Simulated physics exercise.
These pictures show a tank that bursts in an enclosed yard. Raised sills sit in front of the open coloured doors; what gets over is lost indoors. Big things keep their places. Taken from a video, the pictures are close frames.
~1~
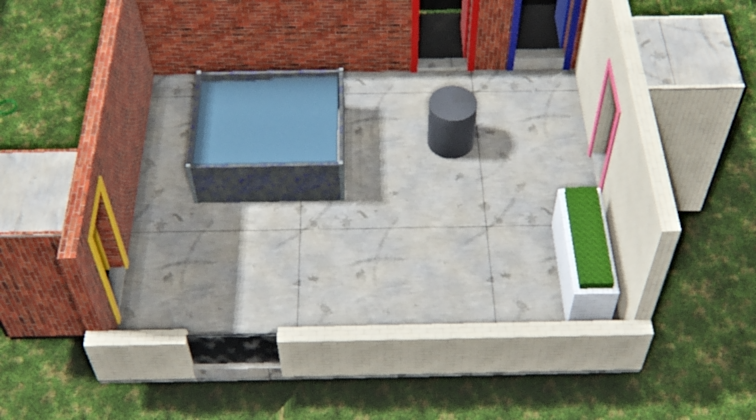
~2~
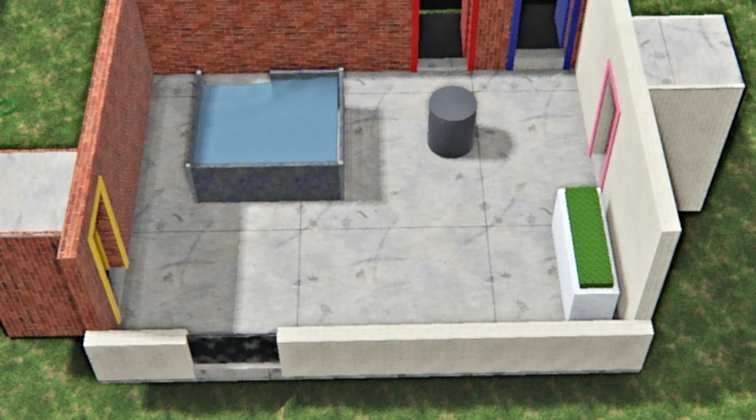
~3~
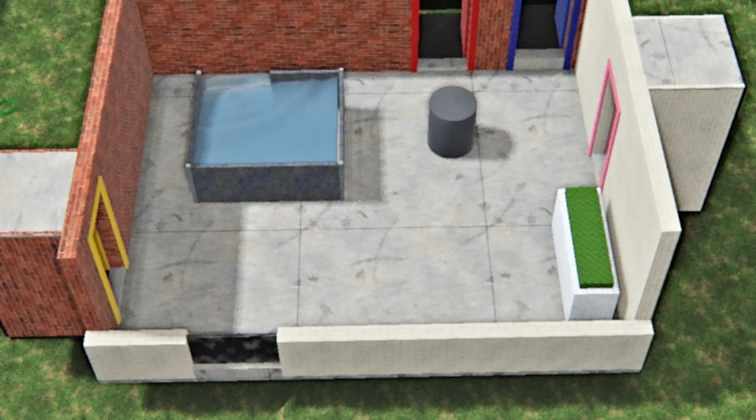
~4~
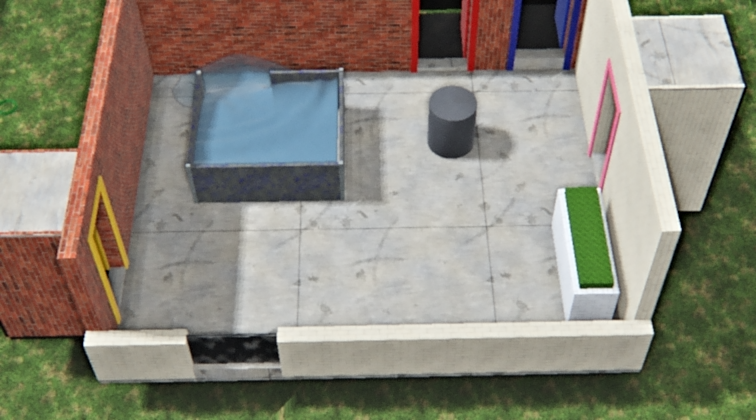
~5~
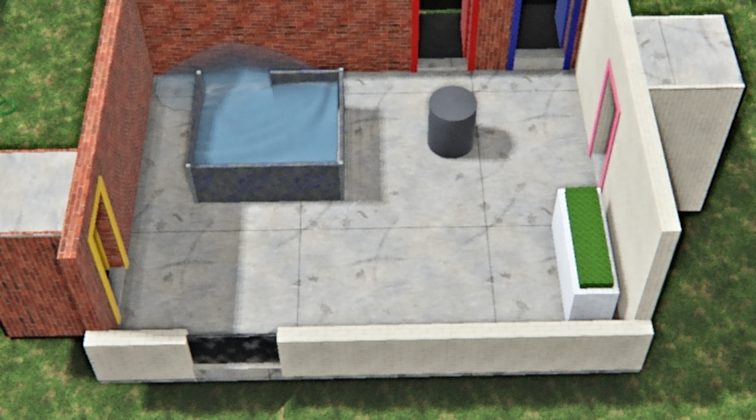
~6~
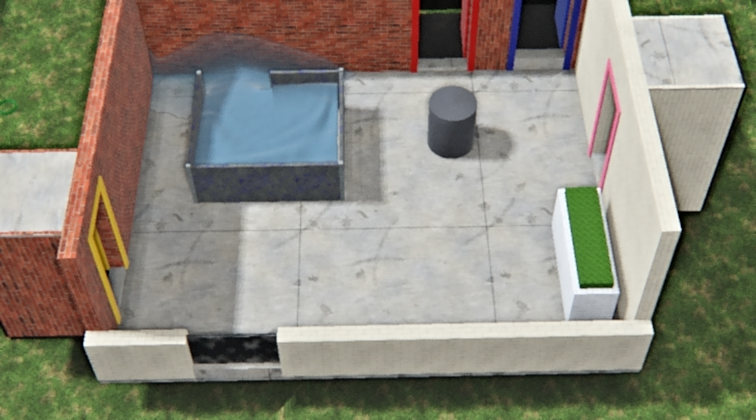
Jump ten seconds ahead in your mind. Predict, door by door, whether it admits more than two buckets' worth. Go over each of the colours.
The yellow door admits more than two, the blue door admits two or fewer, the pink door admits two or fewer, the red door admits two or fewer.
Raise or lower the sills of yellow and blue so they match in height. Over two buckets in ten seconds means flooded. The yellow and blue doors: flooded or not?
Result: Yellow door remains short; blue door crosses the line.
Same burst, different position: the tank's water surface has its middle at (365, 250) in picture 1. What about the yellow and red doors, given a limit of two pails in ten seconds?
Short version: Yellow ends up above, red ends up above.
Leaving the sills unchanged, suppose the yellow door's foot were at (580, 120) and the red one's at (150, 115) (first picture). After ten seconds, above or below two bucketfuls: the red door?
Well, red tops the mark in the end.
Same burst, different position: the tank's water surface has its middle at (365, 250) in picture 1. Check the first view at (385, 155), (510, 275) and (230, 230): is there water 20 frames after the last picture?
The first spot ends up sodden, the second left untouched and the third left untouched.
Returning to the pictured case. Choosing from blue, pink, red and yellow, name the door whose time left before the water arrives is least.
My pick for first is the door marked red.
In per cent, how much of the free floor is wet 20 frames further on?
Roughly 55 %.
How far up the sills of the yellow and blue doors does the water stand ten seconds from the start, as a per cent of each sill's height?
In order: Roughly 130 and 50 in a hundred.
A moment on, water covers 20 % of the floor; the yellow door not reached, the blue door not reached, the pink door not reached, the red door wet at the sill, nothing in.
Next, water covers 35 % of the floor; the yellow door wet at the sill, nothing in, the blue door wet at the sill, nothing in, the pink door not reached, the red door wet at the sill, nothing in.
Then, water covers 55 % of the floor; the yellow door under two buckets in, the blue door wet at the sill, nothing in, the pink door wet at the sill, nothing in, the red door under two buckets in.
Later, water covers 90 % of the floor; the yellow door over two buckets in, the blue door wet at the sill, nothing in, the pink door wet at the sill, nothing in, the red door under two buckets in.
In the end, water covers 100 % of the floor; the yellow door over two buckets in, the blue door wet at the sill, nothing in, the pink door under two buckets in, the red door under two buckets in.
